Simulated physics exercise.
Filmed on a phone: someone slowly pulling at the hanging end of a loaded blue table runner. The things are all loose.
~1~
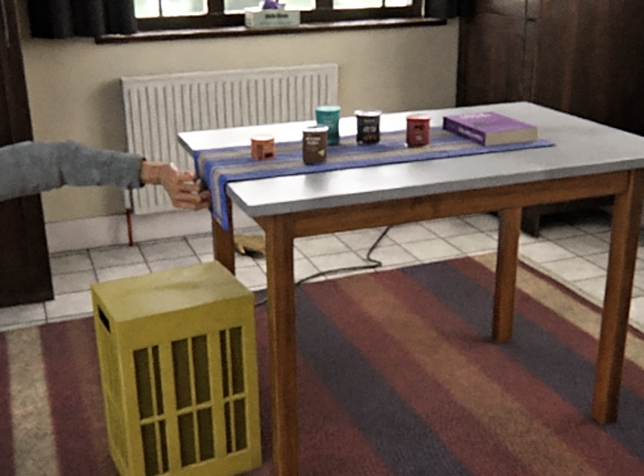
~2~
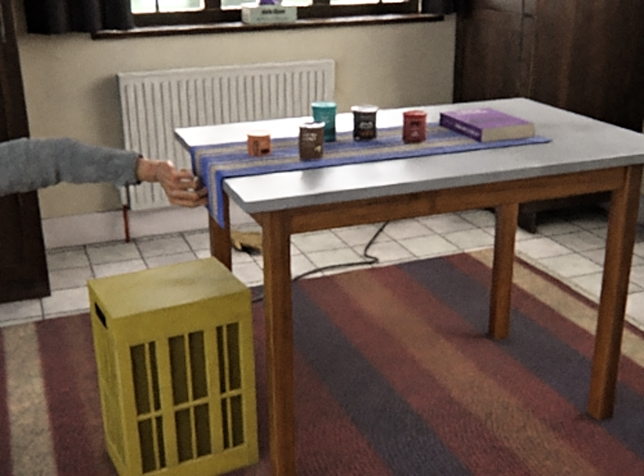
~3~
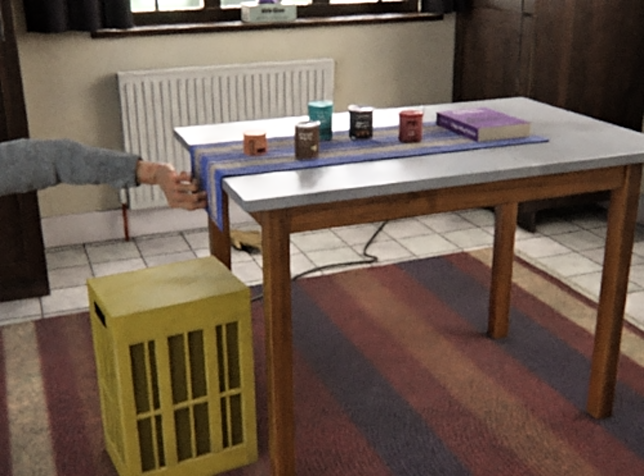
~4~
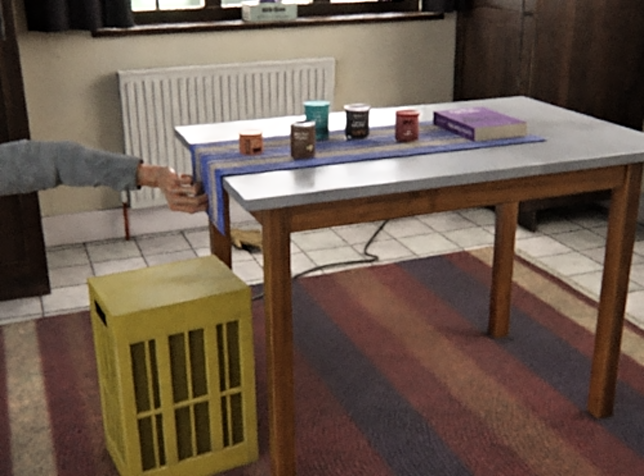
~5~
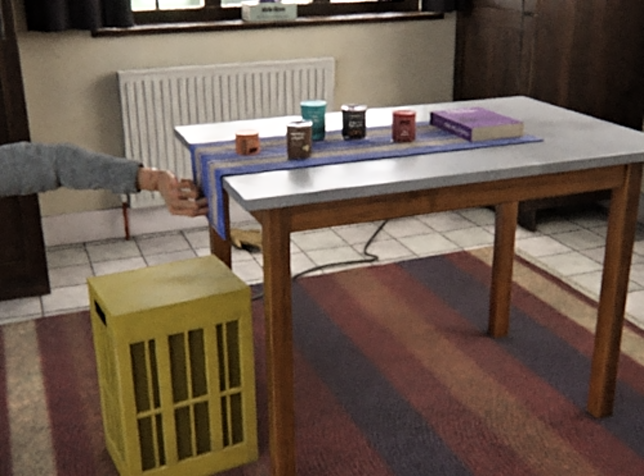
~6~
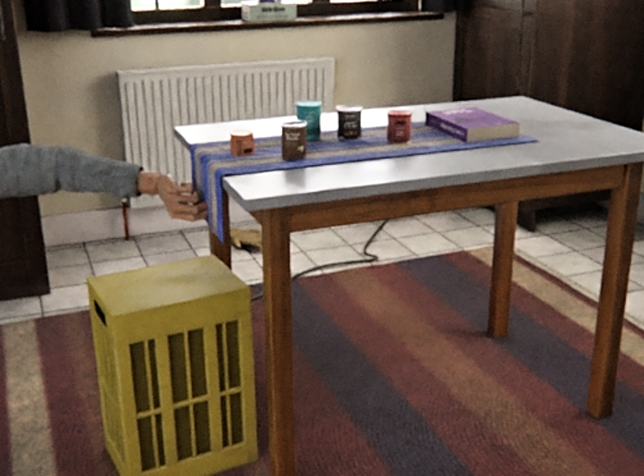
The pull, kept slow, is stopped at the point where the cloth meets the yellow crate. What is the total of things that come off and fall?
The total is one.
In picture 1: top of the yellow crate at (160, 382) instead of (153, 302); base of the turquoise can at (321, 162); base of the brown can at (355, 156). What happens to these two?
Result: Turquoise can gone, brown can gone.
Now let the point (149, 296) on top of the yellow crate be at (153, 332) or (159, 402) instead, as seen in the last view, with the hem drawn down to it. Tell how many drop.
The count would be 2 and then 4.
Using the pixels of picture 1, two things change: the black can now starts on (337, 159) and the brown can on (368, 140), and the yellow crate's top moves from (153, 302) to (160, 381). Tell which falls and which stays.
Well, the black can is dislodged, and the brown can is safe.
A little later, hem near (208, 241); all still up.
Next, hem on the crate; orange pot gone.
When it is over, hem on the crate; orange pot gone. It carries off one.
